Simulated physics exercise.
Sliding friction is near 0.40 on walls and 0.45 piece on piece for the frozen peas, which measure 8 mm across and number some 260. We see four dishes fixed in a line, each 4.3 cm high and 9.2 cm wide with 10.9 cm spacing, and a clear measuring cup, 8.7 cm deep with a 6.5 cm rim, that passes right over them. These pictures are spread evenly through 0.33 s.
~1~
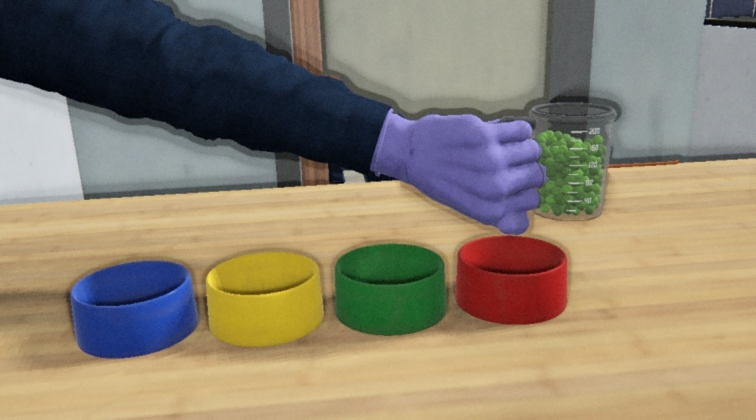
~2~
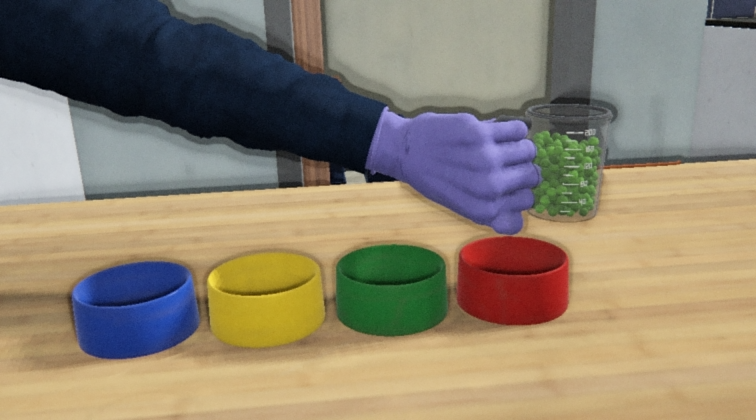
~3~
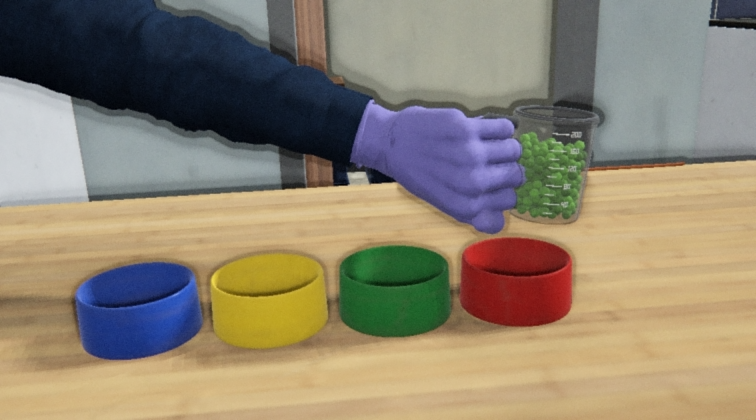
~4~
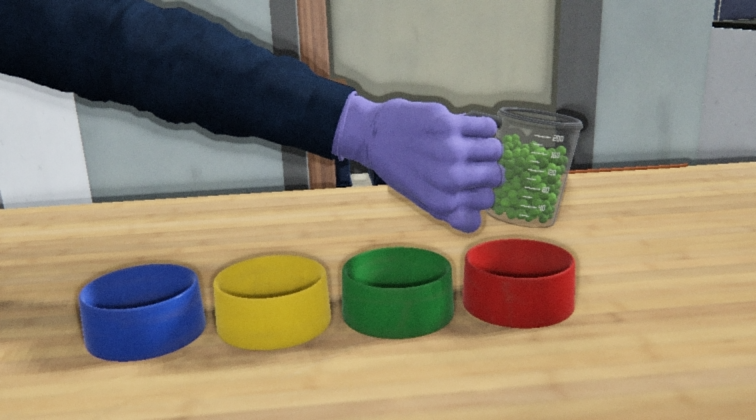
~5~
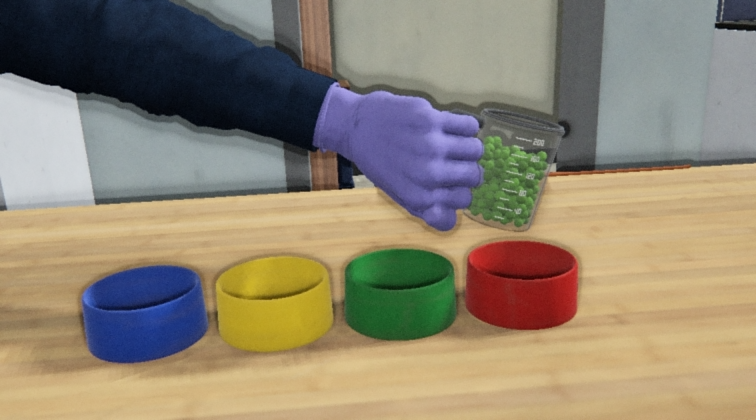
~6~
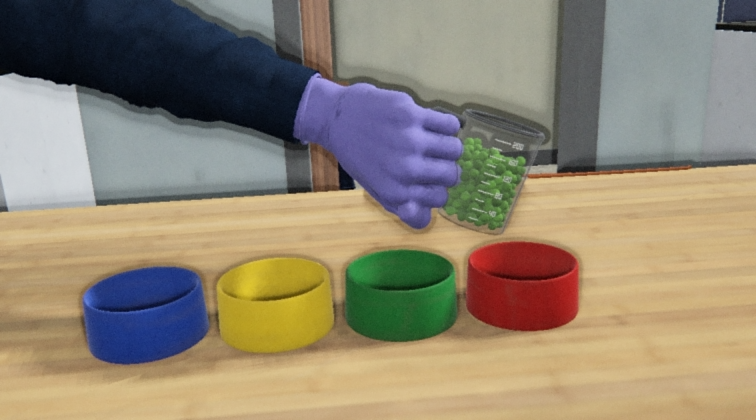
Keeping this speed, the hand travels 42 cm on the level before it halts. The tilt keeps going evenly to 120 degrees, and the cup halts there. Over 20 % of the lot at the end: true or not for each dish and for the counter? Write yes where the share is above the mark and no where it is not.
Red dish: No, blue dish: Yes, green dish: No, yellow dish: No, counter: No.
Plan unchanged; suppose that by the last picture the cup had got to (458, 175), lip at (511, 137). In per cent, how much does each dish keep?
Red: 0 / blue: 100 / green: 0 / yellow: 0.
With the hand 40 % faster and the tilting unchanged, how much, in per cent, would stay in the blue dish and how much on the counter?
Result - blue dish: 100; counter: 0.
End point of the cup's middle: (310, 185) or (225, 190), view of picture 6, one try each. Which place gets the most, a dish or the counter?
Most goes to: Green; yellow.
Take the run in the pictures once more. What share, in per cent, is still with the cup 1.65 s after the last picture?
It should be near 5 per cent.
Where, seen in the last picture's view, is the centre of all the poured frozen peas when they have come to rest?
Approximately (156, 313) in the last view.
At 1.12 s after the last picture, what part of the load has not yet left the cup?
Around 95 per cent of the load.
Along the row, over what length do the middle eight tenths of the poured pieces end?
The stretch is around 5 cm long.
Then, 0.67 s after the last picture, tilt 66 degrees; cup holds 100 %.
Then, 1.12 s after the last picture, tilt 98 degrees; cup holds 95 %, blue 5 %.
Then, 1.65 s after the last picture, tilt 120 degrees; cup holds 5 %, blue 95 %.
In the end, red 0 %, blue 100 %, green 0 %, yellow 0 %, counter 0 %.
